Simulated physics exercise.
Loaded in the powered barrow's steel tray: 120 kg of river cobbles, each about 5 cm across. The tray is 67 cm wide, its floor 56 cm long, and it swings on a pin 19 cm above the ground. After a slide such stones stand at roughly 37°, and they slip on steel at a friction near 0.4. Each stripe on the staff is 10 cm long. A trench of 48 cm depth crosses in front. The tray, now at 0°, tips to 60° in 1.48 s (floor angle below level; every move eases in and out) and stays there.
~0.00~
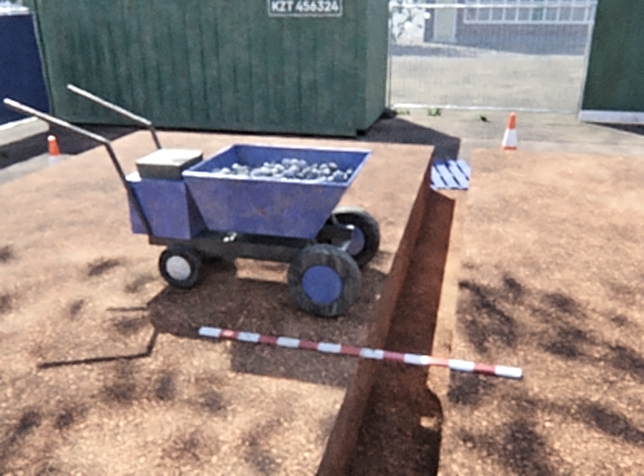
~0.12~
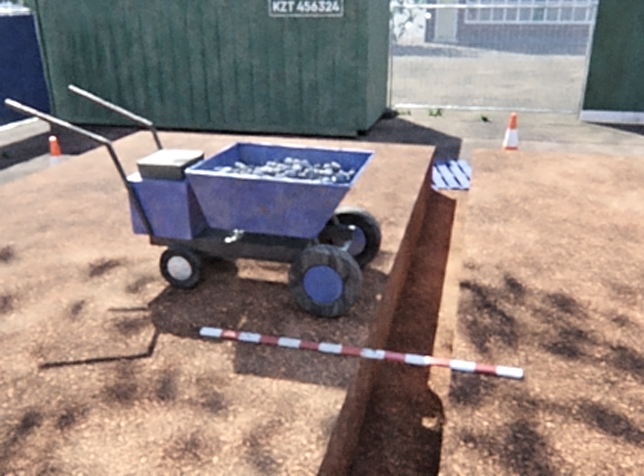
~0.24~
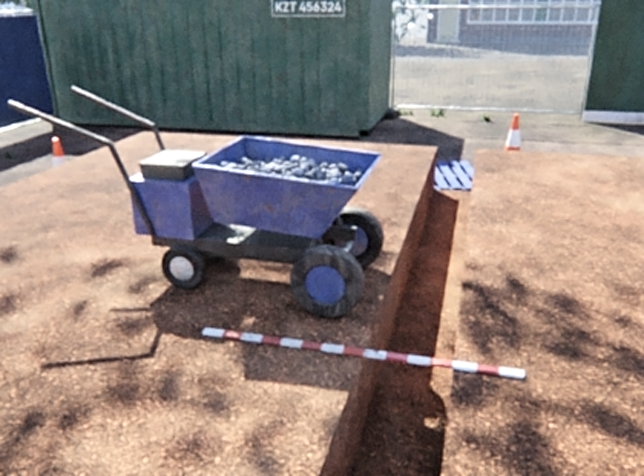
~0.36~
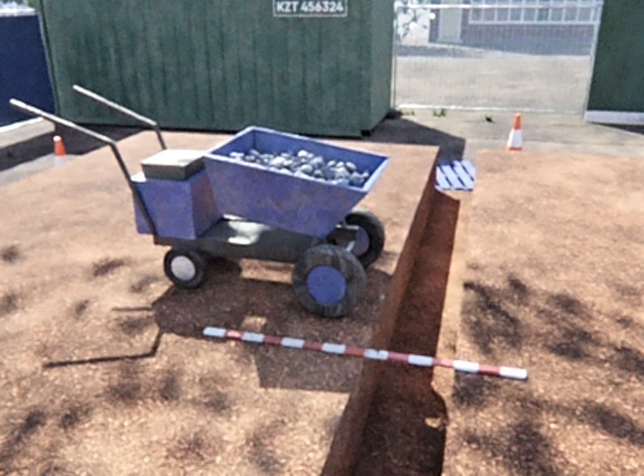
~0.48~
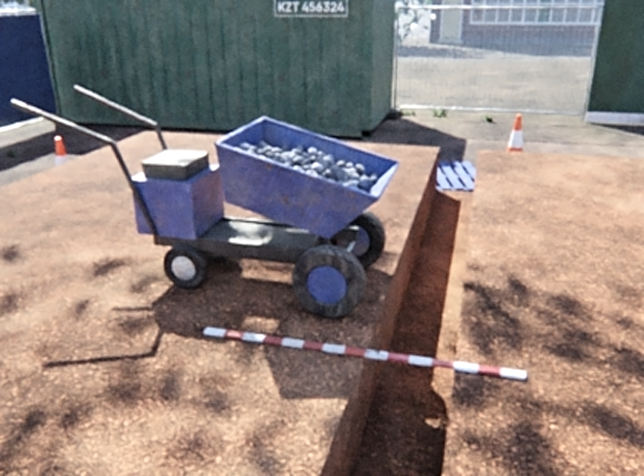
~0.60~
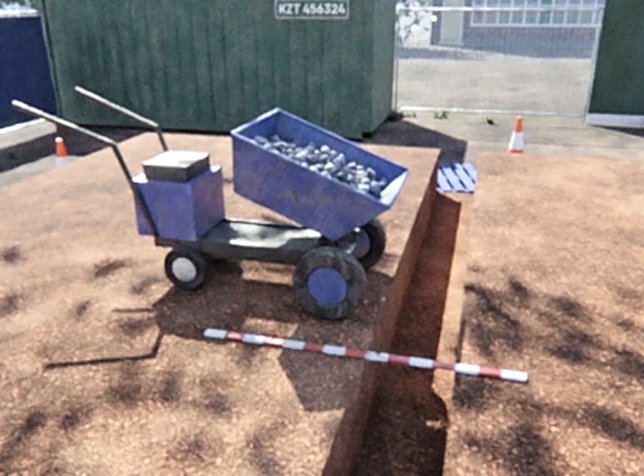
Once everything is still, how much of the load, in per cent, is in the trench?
Close to 21 in a hundred.
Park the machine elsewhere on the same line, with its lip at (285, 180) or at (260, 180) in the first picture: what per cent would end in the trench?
First some 40, then 30 per cent.
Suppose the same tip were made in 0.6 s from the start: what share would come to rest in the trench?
Then about 15 per cent.
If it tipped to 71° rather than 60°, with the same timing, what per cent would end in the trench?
It would be near 50 per cent.
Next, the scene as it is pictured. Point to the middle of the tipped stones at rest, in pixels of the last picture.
Near (467, 305).
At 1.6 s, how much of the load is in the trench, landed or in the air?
About 5 per cent by then.
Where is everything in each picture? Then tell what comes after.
In the first picture, lip at (346, 186), floor tilted 0°, highest stones at (293, 169).
In the second picture, the tray is at 1°, its lip at (349, 187); the top of the load is at (293, 169); the stones move at 0.2 m/s on average.
In the third picture, the tray is at 4°, its lip at (357, 189); the top of the load is at (288, 166); the stones move at 0.3 m/s on average.
In the fourth picture, the tray is at 9°, its lip at (367, 193); the top of the load is at (283, 160); the stones move at 0.4 m/s on average.
In the fifth picture, the tray is at 15°, its lip at (378, 199); the top of the load is at (268, 151); the stones move at 0.5 m/s on average.
In the sixth picture, lip at (390, 208), floor tilted 22°, highest stones at (274, 145); the stones move at 0.5 m/s on average.
After 1.1 s the floor is at 51°; 100 % in the tray; the foremost stones are at (419, 228).
After 1.6 s the floor is at 60°; 89 % in the tray, 6 % in the trench, 5 % past the trench; the foremost stones are at (498, 311).
After 1.9 s the floor is at 60°; 72 % in the tray, 10 % in the trench, 19 % past the trench; the foremost stones are at (553, 318).
After 3.9 s the floor is at 60°; 57 % in the tray, 21 % in the trench, 22 % past the trench; the foremost stones are at (582, 313).
